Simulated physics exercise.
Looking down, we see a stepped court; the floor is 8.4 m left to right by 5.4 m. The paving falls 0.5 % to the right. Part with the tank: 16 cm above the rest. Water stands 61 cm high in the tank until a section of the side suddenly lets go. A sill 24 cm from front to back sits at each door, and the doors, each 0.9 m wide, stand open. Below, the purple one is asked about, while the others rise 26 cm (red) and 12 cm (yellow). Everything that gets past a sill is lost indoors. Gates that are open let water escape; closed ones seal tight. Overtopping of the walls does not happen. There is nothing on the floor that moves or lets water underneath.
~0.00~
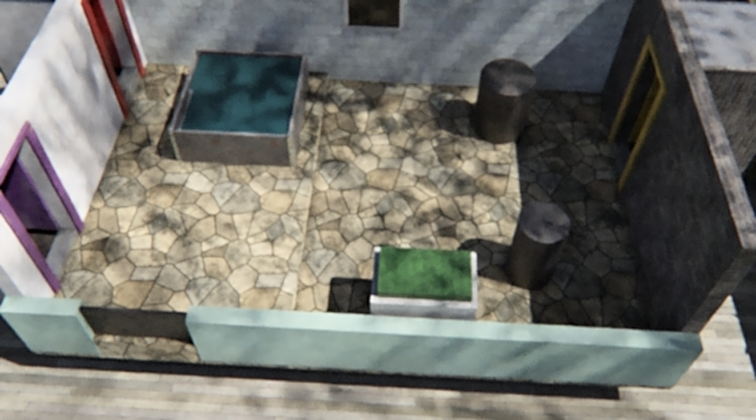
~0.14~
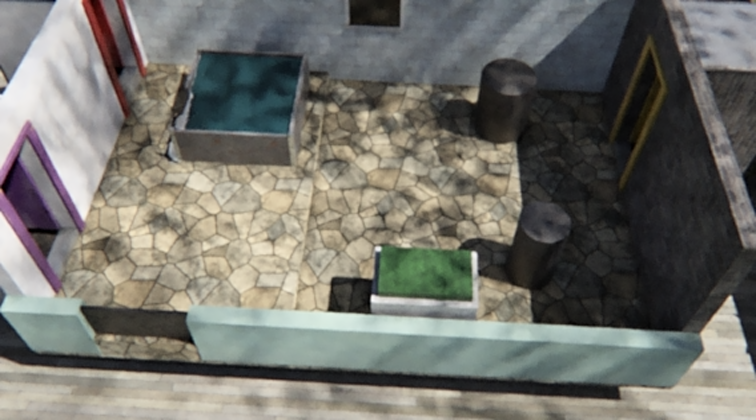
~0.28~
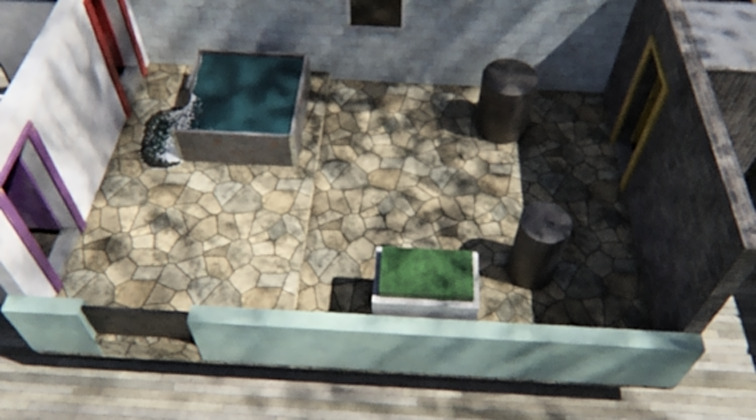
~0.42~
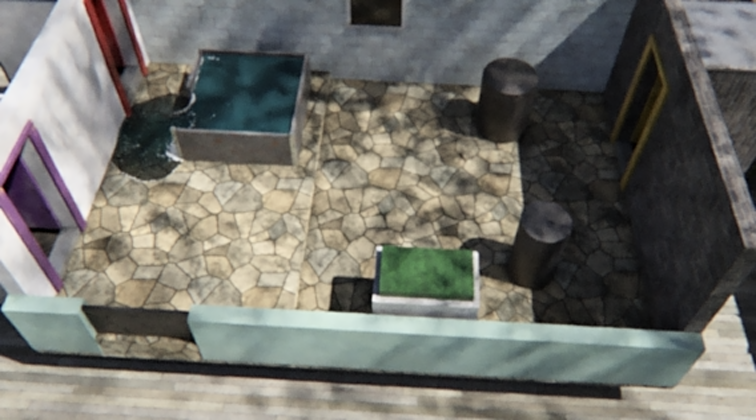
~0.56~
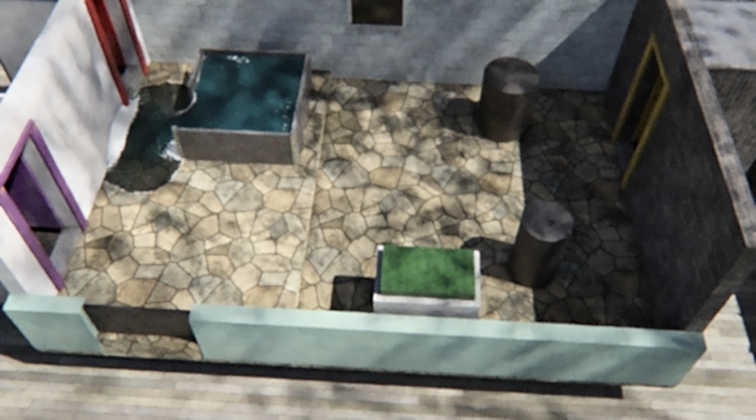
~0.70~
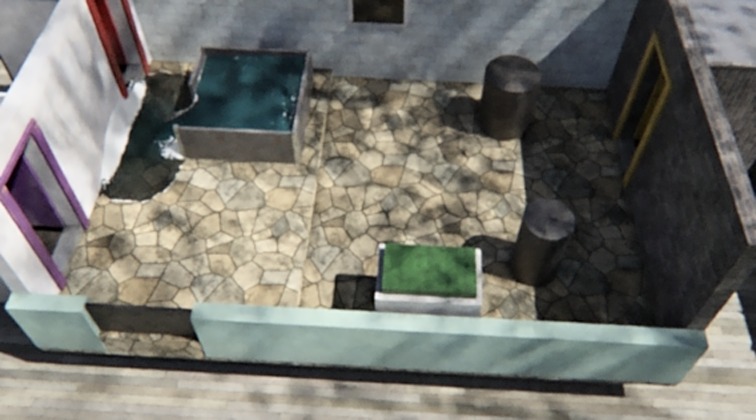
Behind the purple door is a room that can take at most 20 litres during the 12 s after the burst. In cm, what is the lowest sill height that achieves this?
About 7 cm.
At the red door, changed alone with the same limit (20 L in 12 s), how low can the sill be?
Door red, min height approx. 17 cm.
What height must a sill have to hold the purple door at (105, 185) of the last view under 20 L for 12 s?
About 20 cm.
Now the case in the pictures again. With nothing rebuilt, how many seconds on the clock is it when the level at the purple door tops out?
I'd say near 2.0 seconds.
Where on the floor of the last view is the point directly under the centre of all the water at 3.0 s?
(202, 149), roughly.
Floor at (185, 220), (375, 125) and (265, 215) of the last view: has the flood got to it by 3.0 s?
Well, in sequence they're soaked, bone-dry and bone-dry.
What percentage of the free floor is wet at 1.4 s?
Around 10 per cent of the free floor.
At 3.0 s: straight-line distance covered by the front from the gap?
4.4 m.
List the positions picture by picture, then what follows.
The tank at (242, 94) is whole and still, 61 cm deep; the purple door at (44, 216) is dry, in the first picture.
The gap is at (187, 128), the front 0.3 m out at (171, 142); the back of the tank holds 61 cm, in the second picture.
The front is at (148, 131), 0.8 m from the gap at (189, 130); 0.8 m2 of floor is wet, 61 cm left at the back, in the third picture.
The gap is at (189, 130), the front 1.2 m out at (130, 112); the back of the tank holds 61 cm, in the fourth picture.
The front is at (139, 92), 1.3 m from the gap at (190, 129); 2.3 m2 of floor is wet, 59 cm left at the back, in the fifth picture.
The gap is at (192, 127), the front 1.5 m out at (146, 77); the back of the tank holds 53 cm; the purple door at (49, 213), 2.8 m from the gap, is still 1.2 m from the nearest water, in the sixth picture.
After 1.4 s water covers 10 % of the floor, deepest (44 cm) near (133, 138); 6 cm at the purple door, 0 litres in over its 13 cm sill.
After 3.0 s water covers 30 % of the floor, deepest (27 cm) near (147, 73); 7 cm at the purple door, 0 litres in over its 13 cm sill.
After 12.0 s water covers 90 % of the floor, deepest (10 cm) near (543, 99); 5 cm at the purple door, 1 litre in over its 13 cm sill.
At the purple door as built, the water arrived by 1.2 s and peaked near 9 cm at 2.0 s.
Run again over the same 12 s with other heights there, 25 litres in over 6.5 cm, 11 litres over 8.5 cm. The limit of 20 litres is kept from about 7 cm up.
